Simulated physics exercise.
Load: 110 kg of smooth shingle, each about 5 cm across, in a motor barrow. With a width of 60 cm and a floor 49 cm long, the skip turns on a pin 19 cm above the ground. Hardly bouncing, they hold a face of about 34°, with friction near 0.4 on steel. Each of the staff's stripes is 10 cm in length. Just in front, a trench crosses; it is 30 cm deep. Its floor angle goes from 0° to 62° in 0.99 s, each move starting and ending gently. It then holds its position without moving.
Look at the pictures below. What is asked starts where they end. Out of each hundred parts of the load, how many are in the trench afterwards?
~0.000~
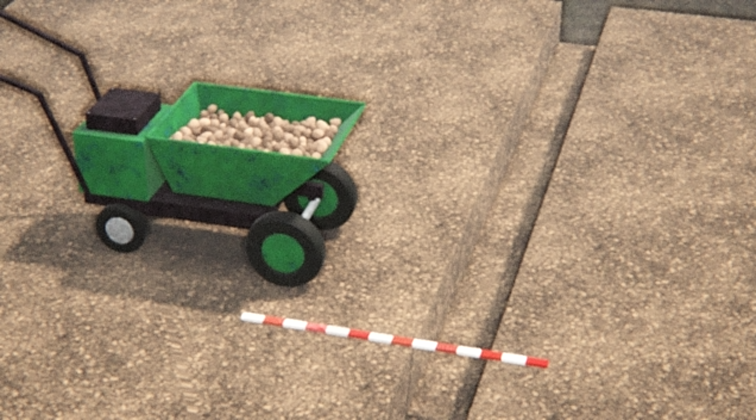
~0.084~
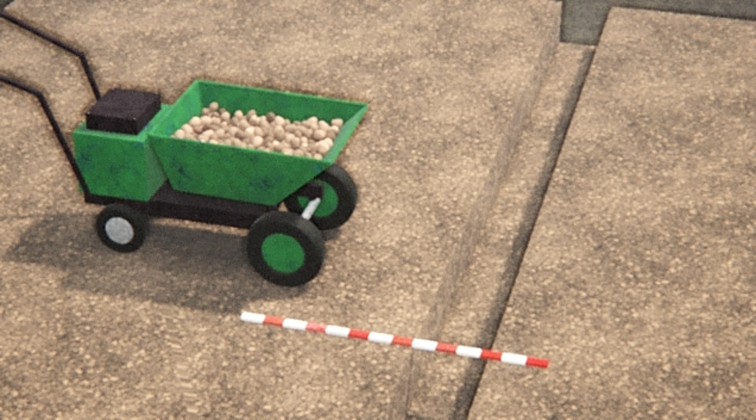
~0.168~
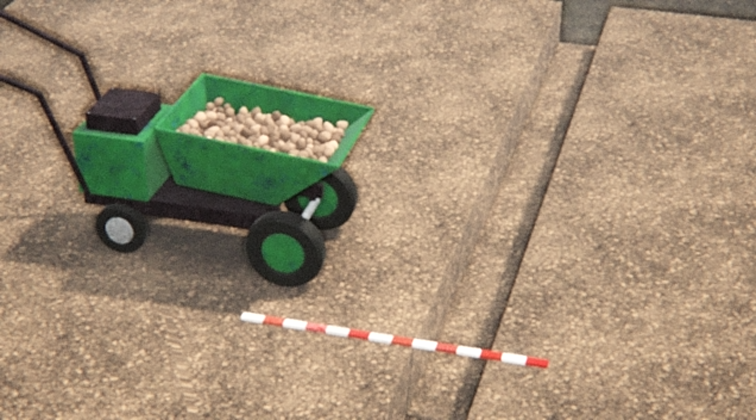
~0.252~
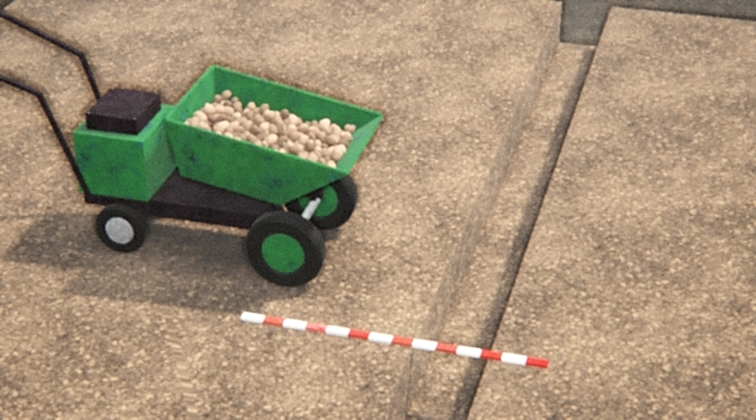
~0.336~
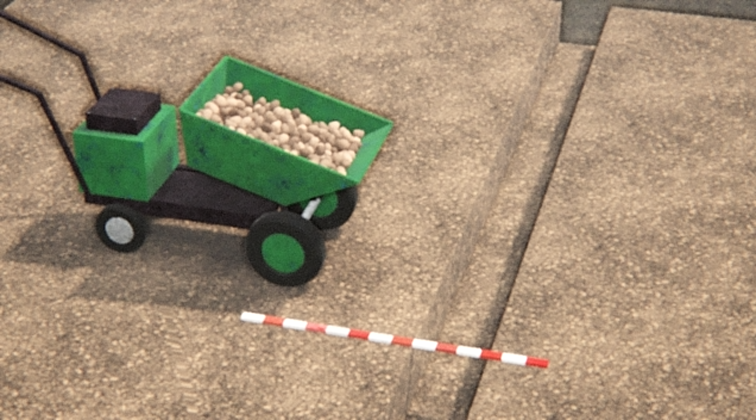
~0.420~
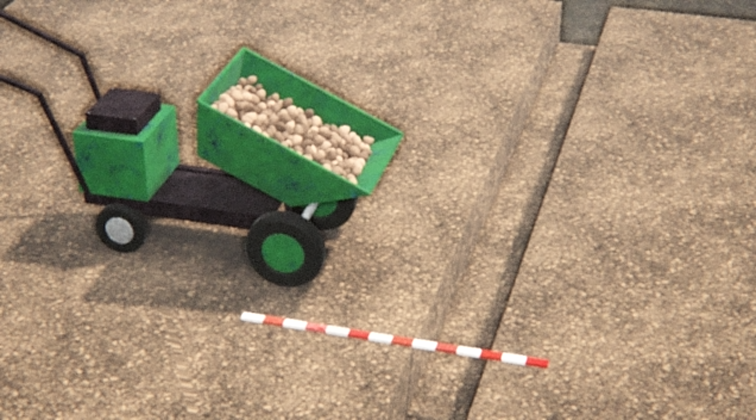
About 98 out of 100.
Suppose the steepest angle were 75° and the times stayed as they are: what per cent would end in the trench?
Around 85 per cent would finish in the trench.
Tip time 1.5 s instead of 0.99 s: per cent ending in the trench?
With that timing, about 95 per cent.
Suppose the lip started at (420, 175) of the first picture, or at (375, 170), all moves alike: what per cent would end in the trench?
Near 25 and near 70 percent.
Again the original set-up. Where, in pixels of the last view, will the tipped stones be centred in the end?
In the last view, about (476, 317).
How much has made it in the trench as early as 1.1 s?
Roughly 15% by that time.
After 0.7 s the floor is at 52°; 100 % in the skip; the foremost stones are at (393, 213).
After 1.1 s the floor is at 62°; 77 % in the skip, 9 % short of the trench, 15 % in the trench; the foremost stones are at (480, 279).
After 1.4 s the floor is at 62°; 30 % in the skip, 8 % short of the trench, 62 % in the trench; the foremost stones are at (505, 340).
After 3.4 s the floor is at 62°; 0 % in the skip, 2 % short of the trench, 98 % in the trench; the foremost stones are at (505, 325).
